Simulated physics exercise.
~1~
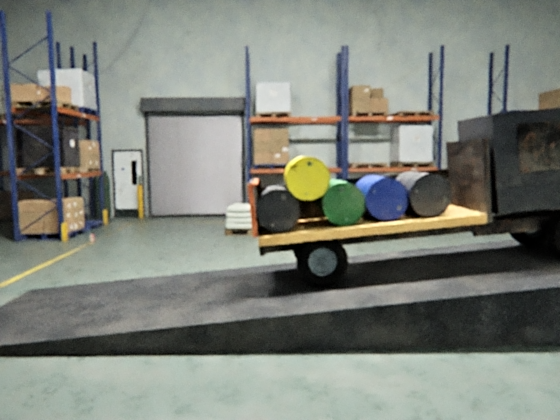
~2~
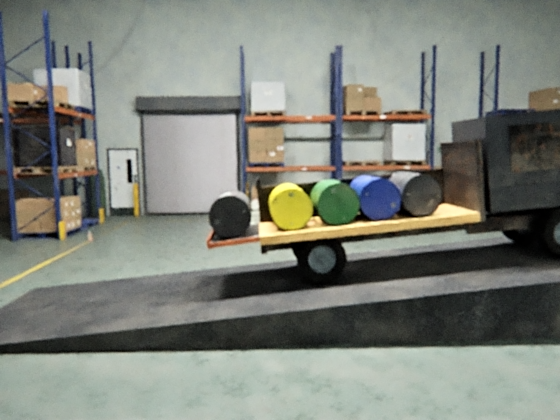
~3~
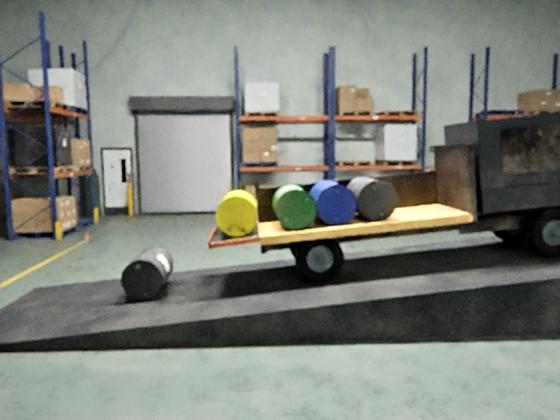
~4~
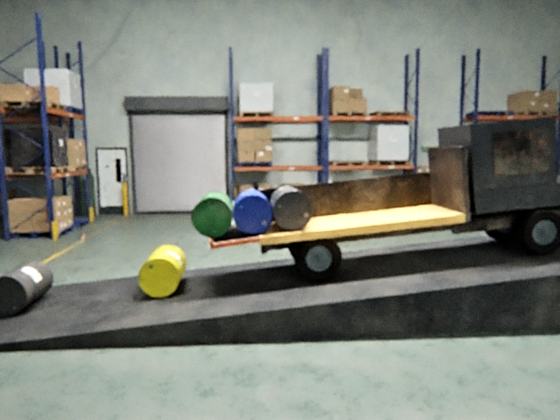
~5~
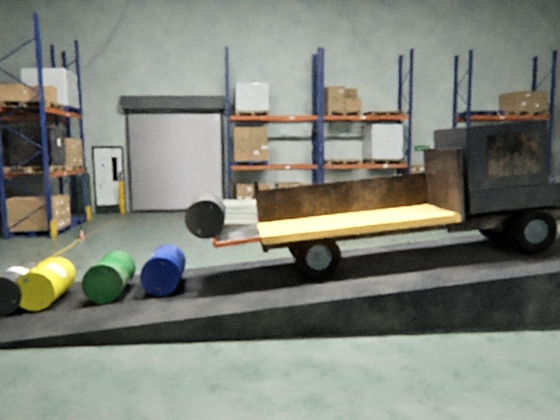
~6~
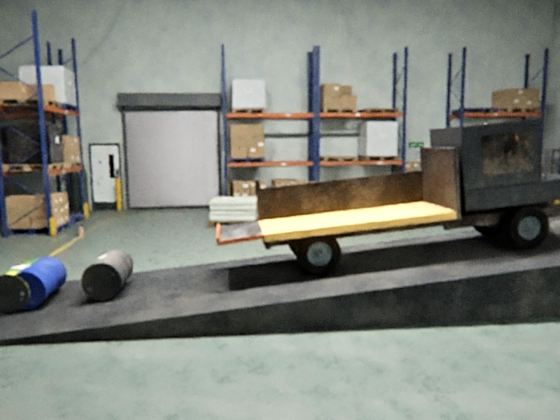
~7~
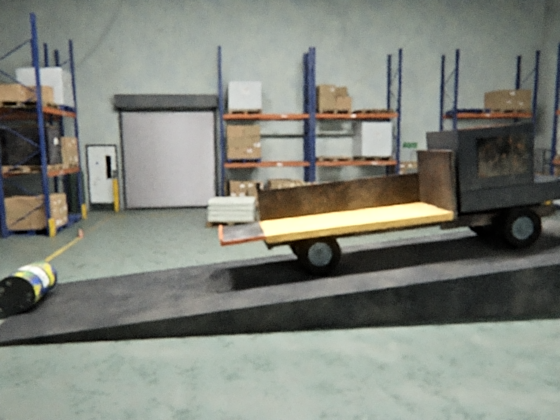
To begin with, a flatbed truck stands on a dark ramp in a warehouse, its tail end low, carrying black, yellow, green, blue and dark grey drums, the yellow one raised above the others. The tailgate drops open, the yellow drum sinks into line, and the black drum rolls onto the gate. The black drum falls off and rolls left down the ramp, followed by the yellow. Green and blue drop off next, and the dark grey one goes last. At the end the bed is empty, and the drums still visible are bunched at the left edge, low on the ramp.
